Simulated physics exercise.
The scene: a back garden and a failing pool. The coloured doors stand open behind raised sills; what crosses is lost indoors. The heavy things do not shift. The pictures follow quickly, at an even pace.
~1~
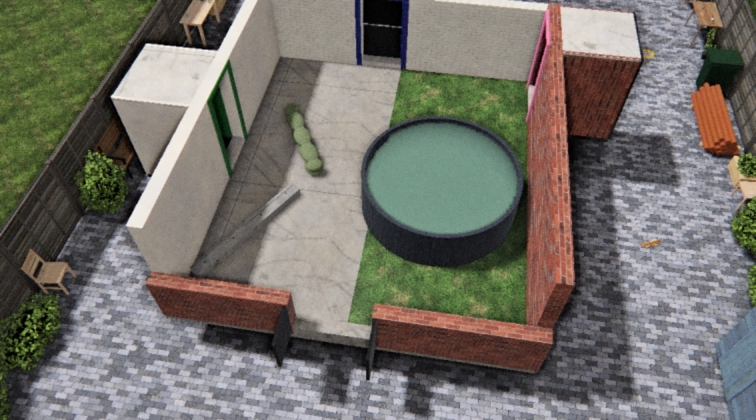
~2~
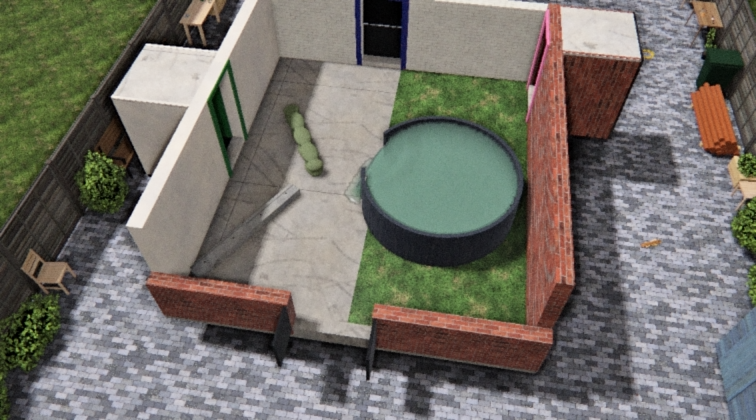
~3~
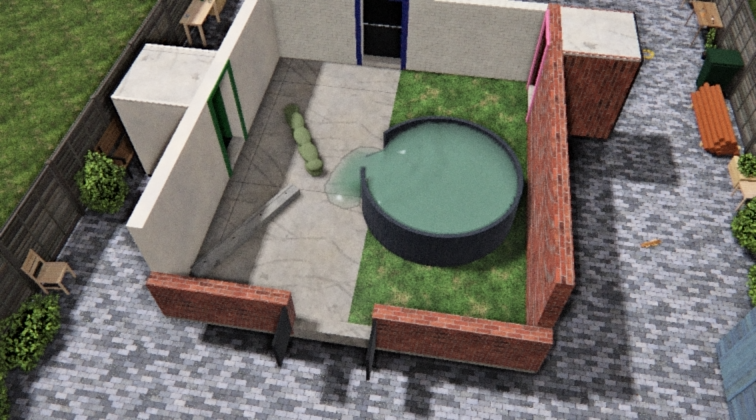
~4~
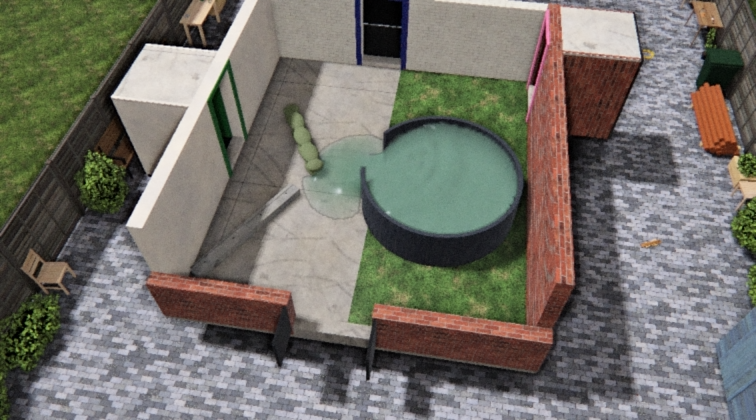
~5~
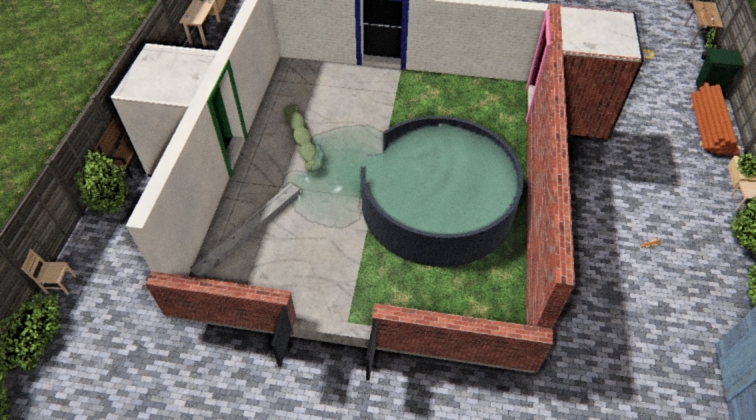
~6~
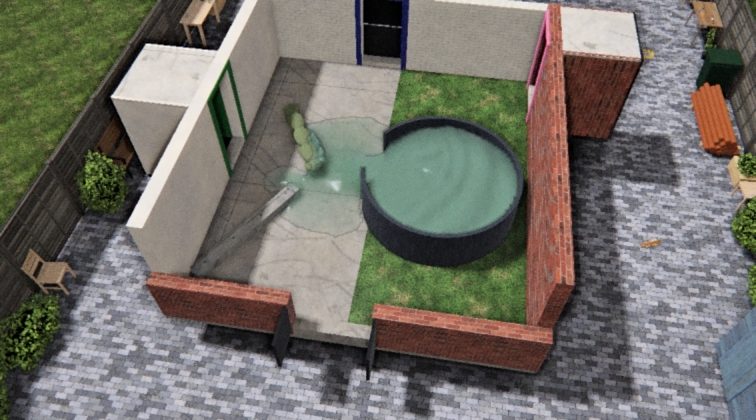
We see a round dark-walled pool of green water in a walled garden; a gap opens on its left side, and water pours out, spreading left across the grey paving to the green hedge and a grey ramp-like piece.
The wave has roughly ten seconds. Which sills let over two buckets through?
In the end: The blue door lets in a lot; the pink door admits no more than that; the green door lets in a lot.
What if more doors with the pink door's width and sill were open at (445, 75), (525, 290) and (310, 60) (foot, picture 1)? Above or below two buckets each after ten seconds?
In turn: Is under, lets less in, floods.
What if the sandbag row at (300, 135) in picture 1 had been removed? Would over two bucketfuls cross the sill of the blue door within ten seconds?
One by one: Blue is under.
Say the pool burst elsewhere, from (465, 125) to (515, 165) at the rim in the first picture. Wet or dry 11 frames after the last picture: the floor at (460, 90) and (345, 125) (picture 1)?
In turn: Flooded, not flooded.
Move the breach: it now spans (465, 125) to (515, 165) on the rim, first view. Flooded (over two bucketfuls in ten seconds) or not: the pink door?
In short: Pink door takes more.
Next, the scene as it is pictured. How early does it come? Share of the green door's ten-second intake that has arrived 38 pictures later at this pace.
About 55 per cent.
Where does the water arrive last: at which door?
Last comes the door marked pink.
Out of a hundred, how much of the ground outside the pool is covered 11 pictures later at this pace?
Close to 50 %.
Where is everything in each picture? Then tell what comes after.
Still water in the pool at (441, 175), in the first frame.
The front is at (354, 199), out from the gap at (372, 172), in the second frame.
Water pours out at (372, 172) and has run to (332, 196), in the third frame.
The front is at (306, 186), out from the gap at (372, 173), in the fourth frame.
Water pours out at (372, 172) and has run to (311, 140), in the fifth frame.
Water pours out at (372, 172) and has run to (307, 127), in the sixth frame.
A moment on, water covers 35 % of the floor; the blue door not reached, the pink door not reached, the green door under two buckets in.
Next, water covers 50 % of the floor; the blue door wet at the sill, nothing in, the pink door not reached, the green door over two buckets in.
Then, water covers 60 % of the floor; the blue door under two buckets in, the pink door not reached, the green door far over two buckets in.
Later, water covers 90 % of the floor; the blue door over two buckets in, the pink door wet at the sill, nothing in, the green door far over two buckets in.
In the end, water covers 95 % of the floor; the blue door over two buckets in, the pink door wet at the sill, nothing in, the green door far over two buckets in.
